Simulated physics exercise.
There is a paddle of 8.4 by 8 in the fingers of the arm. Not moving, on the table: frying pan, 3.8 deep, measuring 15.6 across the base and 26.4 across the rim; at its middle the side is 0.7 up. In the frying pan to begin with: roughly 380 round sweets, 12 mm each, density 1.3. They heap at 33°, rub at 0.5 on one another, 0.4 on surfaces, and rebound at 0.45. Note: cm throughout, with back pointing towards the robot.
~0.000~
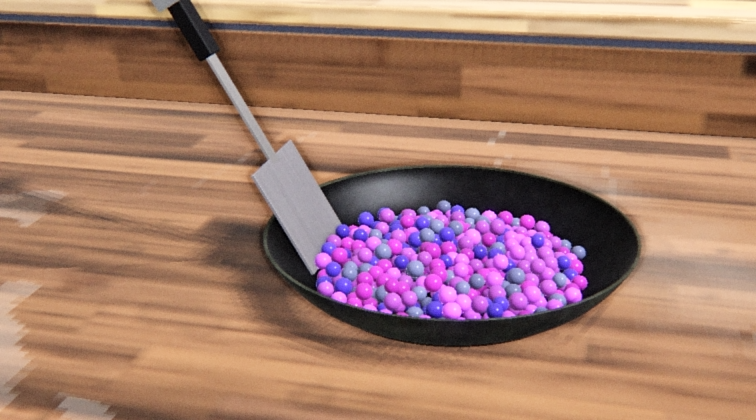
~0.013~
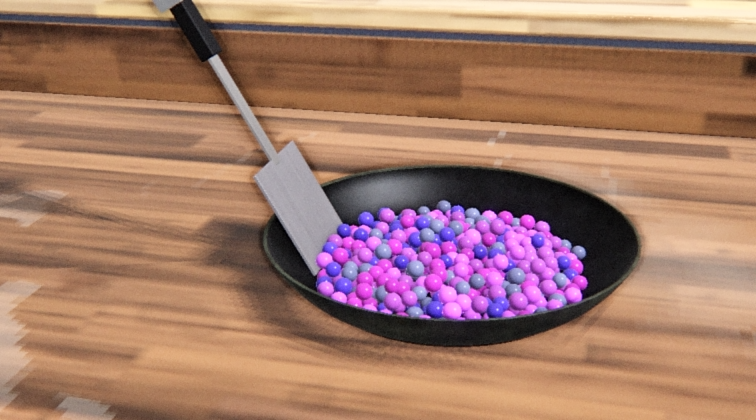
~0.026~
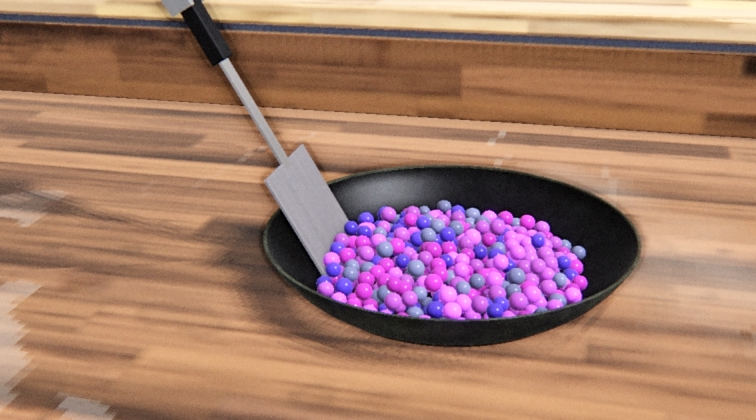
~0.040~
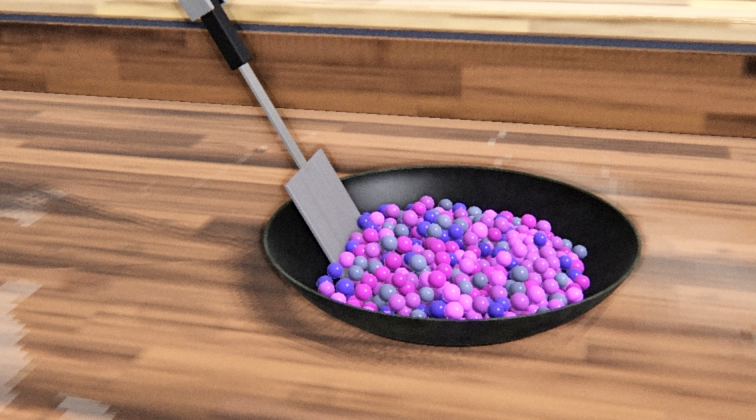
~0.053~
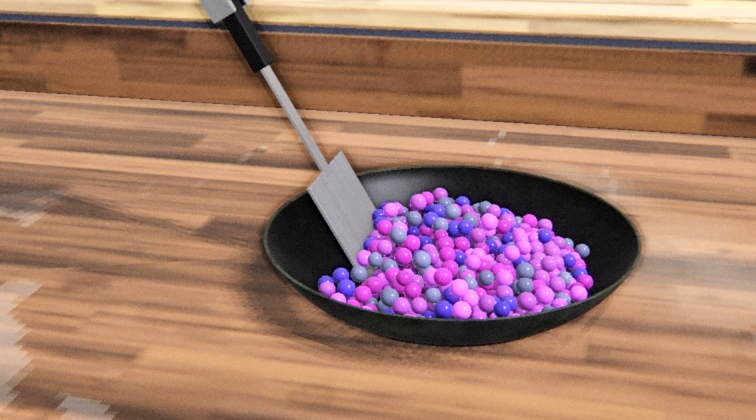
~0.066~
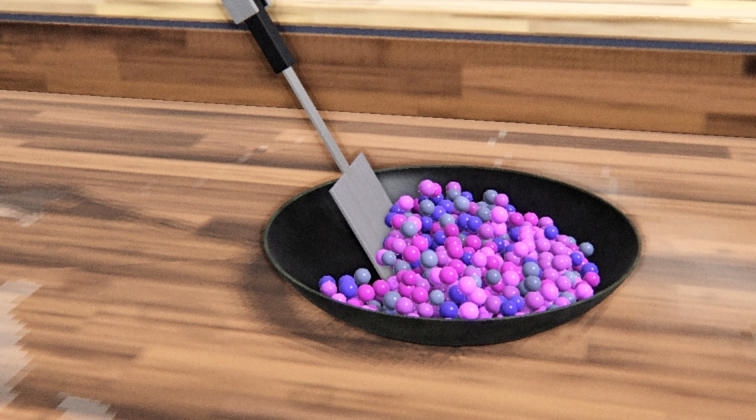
To begin with, a metal paddle with a black handle leans inside the left edge of a black frying pan of pink, purple, blue and grey round sweets on a wooden table. The paddle slides slowly rightward, pushing the sweets into a taller heap and baring some of the pan behind it.
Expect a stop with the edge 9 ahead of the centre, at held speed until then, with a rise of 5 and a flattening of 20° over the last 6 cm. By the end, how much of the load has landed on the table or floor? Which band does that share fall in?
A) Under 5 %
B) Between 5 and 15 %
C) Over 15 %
(C) Over 15 %.
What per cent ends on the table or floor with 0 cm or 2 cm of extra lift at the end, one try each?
You'd get some 20 per cent with the first setting and some 25 per cent with the second.
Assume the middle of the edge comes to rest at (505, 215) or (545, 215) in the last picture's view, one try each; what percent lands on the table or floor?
Estimates, in order: 10 % and 15 %.
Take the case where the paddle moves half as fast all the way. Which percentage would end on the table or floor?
About 15 per cent.
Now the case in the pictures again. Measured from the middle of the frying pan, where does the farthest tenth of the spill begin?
Around 80 centimetres from the centre.
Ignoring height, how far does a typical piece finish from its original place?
Level distance of roughly 5 cm.
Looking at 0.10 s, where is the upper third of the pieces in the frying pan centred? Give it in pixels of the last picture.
(481, 246).
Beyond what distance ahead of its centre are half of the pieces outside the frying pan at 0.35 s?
I'd say some 28 centimetres.
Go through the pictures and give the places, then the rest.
In the first frame, the paddle top edge at (272, 157), sloping 60°; upper third of the load around (447, 253), from x 325 to 580, top at y 210; 375 in the frying pan.
In the second frame, the paddle top edge at (274, 158), sloping 60°; upper third of the load around (447, 253), from x 325 to 580, top at y 210.
In the third frame, the paddle top edge at (284, 162), sloping 60°; upper third of the load around (438, 253), from x 325 to 580, top at y 205.
In the fourth frame, the paddle top edge at (304, 166), sloping 60°; upper third of the load around (434, 250), from x 325 to 580, top at y 205.
In the fifth frame, the paddle top edge at (325, 169), sloping 60°; upper third of the load around (446, 246), from x 325 to 585, top at y 195.
In the sixth frame, the paddle top edge at (347, 171), sloping 60°; upper third of the load around (453, 245), from x 325 to 590, top at y 190; 375 in the frying pan.
After 0.10 s, sloping 60°, highest piece 8 above the table; 375 in the frying pan.
After 0.13 s, sloping 55°, highest piece 9 above the table; 375 in the frying pan.
After 0.35 s, sloping 40°, highest piece 15 above the table; 285 in the frying pan, 54 on the table or floor, 36 on the blade or in flight.
After 1.40 s, sloping 40°, highest piece 4 above the table; 285 in the frying pan, 90 on the table or floor.
In the end, 285 in the frying pan, 90 on the table or floor. That is 24 % on the table or floor.
